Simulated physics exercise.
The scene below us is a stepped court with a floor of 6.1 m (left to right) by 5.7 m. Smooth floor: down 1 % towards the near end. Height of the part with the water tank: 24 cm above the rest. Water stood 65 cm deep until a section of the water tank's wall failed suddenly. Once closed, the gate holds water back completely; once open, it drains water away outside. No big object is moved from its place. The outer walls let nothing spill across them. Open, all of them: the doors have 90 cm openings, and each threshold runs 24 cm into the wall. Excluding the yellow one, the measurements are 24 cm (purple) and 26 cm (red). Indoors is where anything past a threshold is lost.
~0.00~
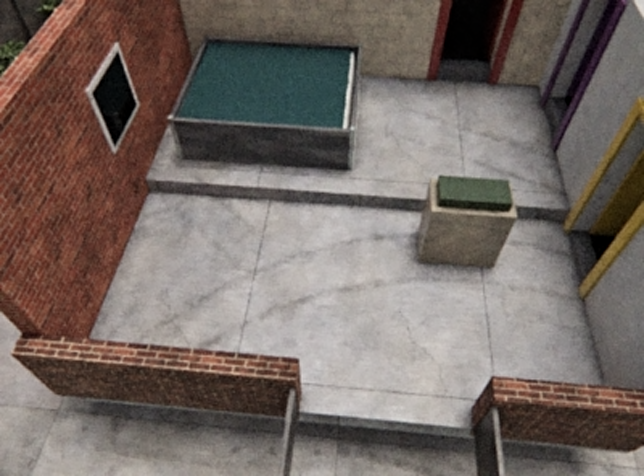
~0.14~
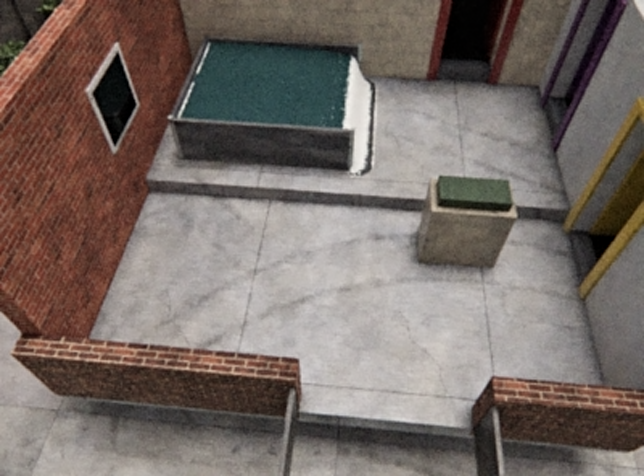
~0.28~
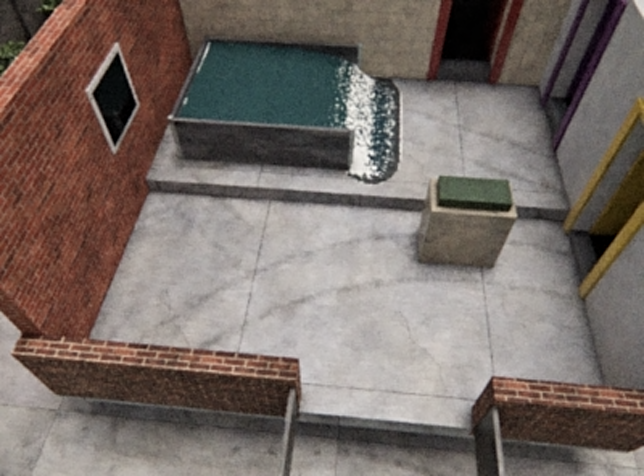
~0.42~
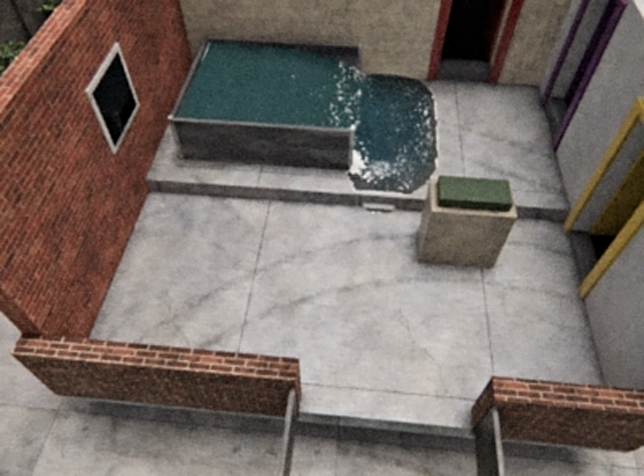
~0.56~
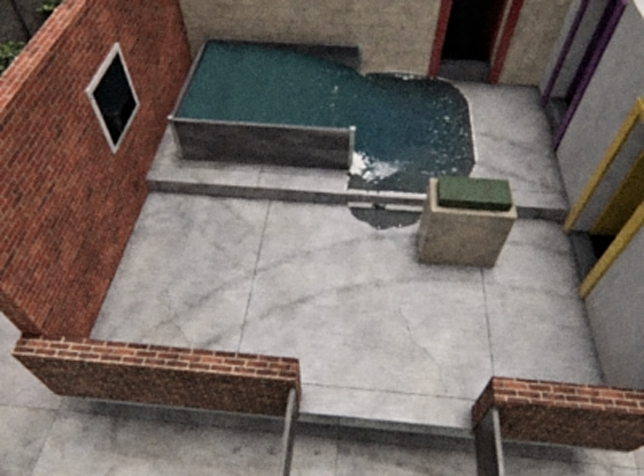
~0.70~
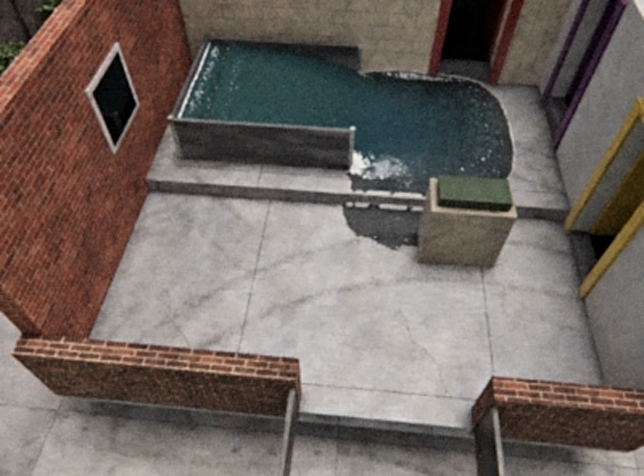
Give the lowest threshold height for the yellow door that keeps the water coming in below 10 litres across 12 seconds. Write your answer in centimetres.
I would say about 28 cm.
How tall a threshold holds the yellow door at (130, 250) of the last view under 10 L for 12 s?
16 cm.
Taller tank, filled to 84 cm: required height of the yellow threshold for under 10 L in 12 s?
Roughly 36 centimetres.
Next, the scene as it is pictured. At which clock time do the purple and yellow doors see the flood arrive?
Purple: 0.9 s; yellow: 1.3 s.
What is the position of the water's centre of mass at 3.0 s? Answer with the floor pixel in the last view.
Look at about (418, 146) in the last view.
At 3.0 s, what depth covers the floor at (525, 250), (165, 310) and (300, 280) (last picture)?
Taking the spots in order: About 19, 0 and 0 centimetres.
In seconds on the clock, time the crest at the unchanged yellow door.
Around 2.4 seconds.
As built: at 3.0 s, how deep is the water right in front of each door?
Purple 37, yellow 24, red 25 cm.
After 1.4 s water covers 35 % of the floor, deepest (42 cm) near (531, 89); 9 cm at the yellow door, 0 litres in over its 11 cm threshold.
After 3.0 s water covers 45 % of the floor, deepest (36 cm) near (536, 109); 24 cm at the yellow door, 81 litres in over its 11 cm threshold.
After 12.0 s water covers 90 % of the floor, deepest (18 cm) near (78, 369); 12 cm at the yellow door, 201 litres in over its 11 cm threshold.
At the yellow door as built, the water arrived by 1.4 s and peaked near 26 cm at 2.4 s.
With a threshold of 23.5 cm, 25 litres would have come in within the 12 s; with 32 cm, 3 litres. So under 10 litres takes about 28 cm.
